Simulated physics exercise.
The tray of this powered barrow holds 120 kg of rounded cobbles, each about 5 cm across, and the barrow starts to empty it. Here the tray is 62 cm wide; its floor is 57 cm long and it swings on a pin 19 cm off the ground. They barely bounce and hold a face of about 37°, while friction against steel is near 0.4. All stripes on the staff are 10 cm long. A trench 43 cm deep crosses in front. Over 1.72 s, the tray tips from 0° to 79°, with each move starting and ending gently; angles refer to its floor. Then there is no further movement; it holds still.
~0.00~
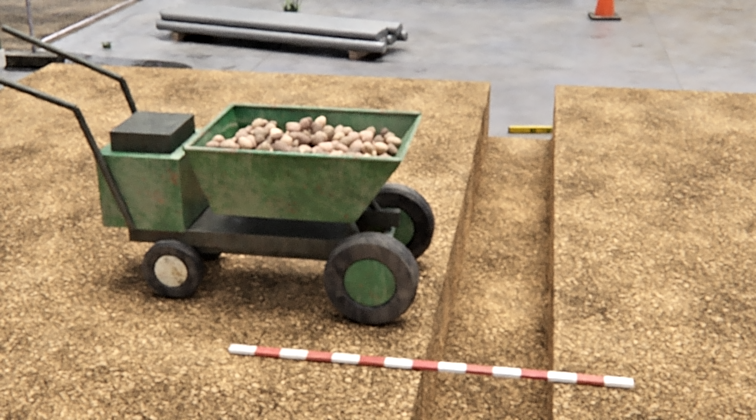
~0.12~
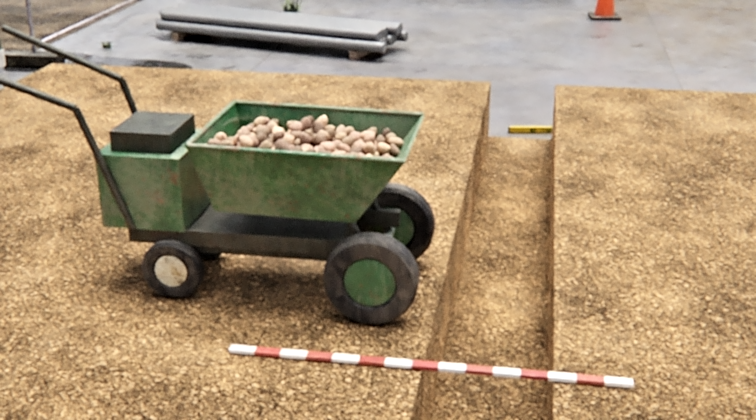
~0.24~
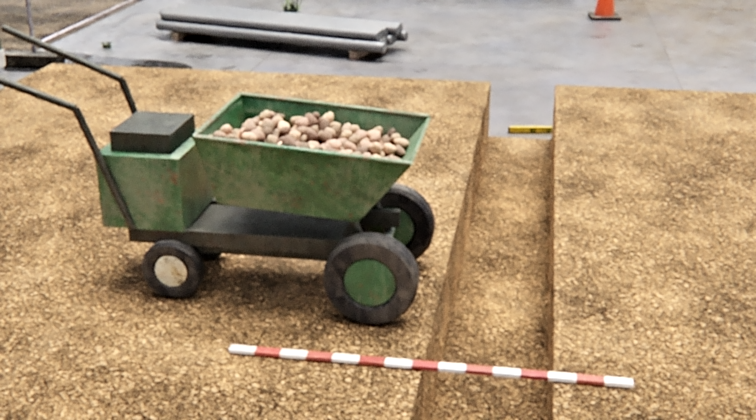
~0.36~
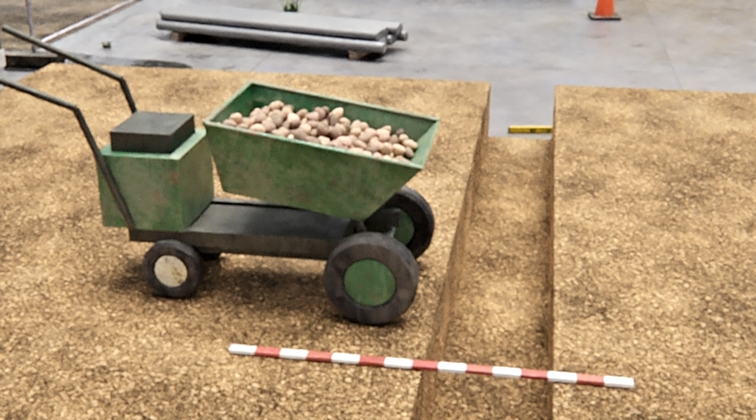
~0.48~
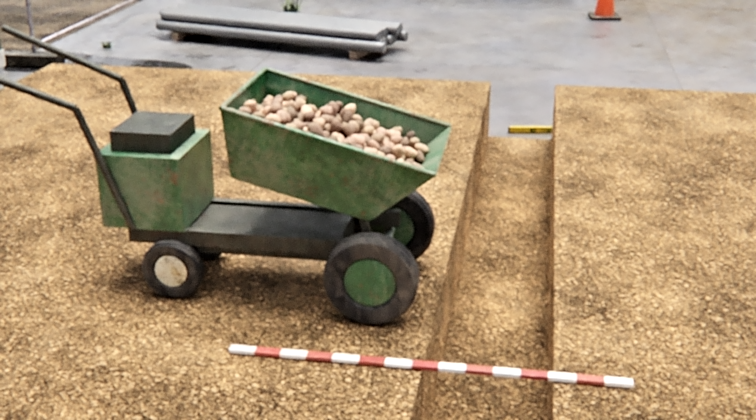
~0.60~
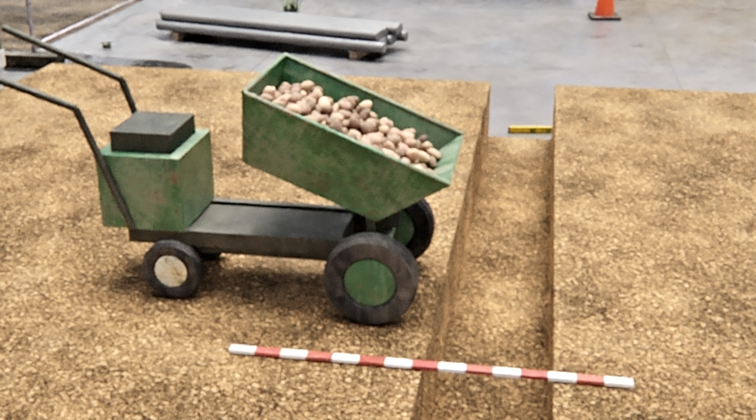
At the start, a green powered barrow holding a level tray of rounded stones stands left of a trench, behind a red-and-white staff on the ground. The tray's rear slowly lifts, then rises further, tilting the load toward the trench, while the barrow's wheels and body stay still.
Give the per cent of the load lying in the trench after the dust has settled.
Close to 60 in every hundred.
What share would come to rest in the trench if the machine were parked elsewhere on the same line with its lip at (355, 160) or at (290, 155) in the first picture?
It comes to about 100 and 90 in a hundred.
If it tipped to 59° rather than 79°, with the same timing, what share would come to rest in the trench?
About 40%.
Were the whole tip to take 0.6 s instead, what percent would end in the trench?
It would come to roughly 35 per cent.
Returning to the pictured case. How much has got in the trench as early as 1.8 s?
Roughly 35 percent of the load.
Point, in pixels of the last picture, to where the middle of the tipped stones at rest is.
Near (537, 371).
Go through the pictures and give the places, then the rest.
The first picture shows lip at (401, 161), floor tilted 0°, highest stones at (289, 135).
In the second picture, the tray is at 1°, its lip at (403, 162); the top of the load is at (285, 132); the stones move at 0.2 m/s on average.
In the third picture, the tray is at 4°, its lip at (410, 164); the top of the load is at (275, 125); the stones move at 0.3 m/s on average.
In the fourth picture, the tray is at 9°, its lip at (421, 168); the top of the load is at (285, 117); the stones move at 0.4 m/s on average.
The fifth picture shows lip at (435, 175), floor tilted 15°, highest stones at (283, 104); the stones move at 0.5 m/s on average.
In the sixth picture, the tray is at 22°, its lip at (449, 185); the top of the load is at (294, 93); the stones move at 0.6 m/s on average.
After 1.3 s the floor is at 67°; 98 % in the tray, 2 % in the trench; the foremost stones are at (531, 237).
After 1.8 s the floor is at 79°; 31 % in the tray, 34 % in the trench, 35 % past the trench; the foremost stones are at (691, 310).
After 2.2 s the floor is at 79°; 10 % in the tray, 50 % in the trench, 41 % past the trench; the foremost stones are past the picture's edge.
After 4.1 s the floor is at 79°; 0 % in the tray, 60 % in the trench, 40 % past the trench; the foremost stones are past the picture's edge.
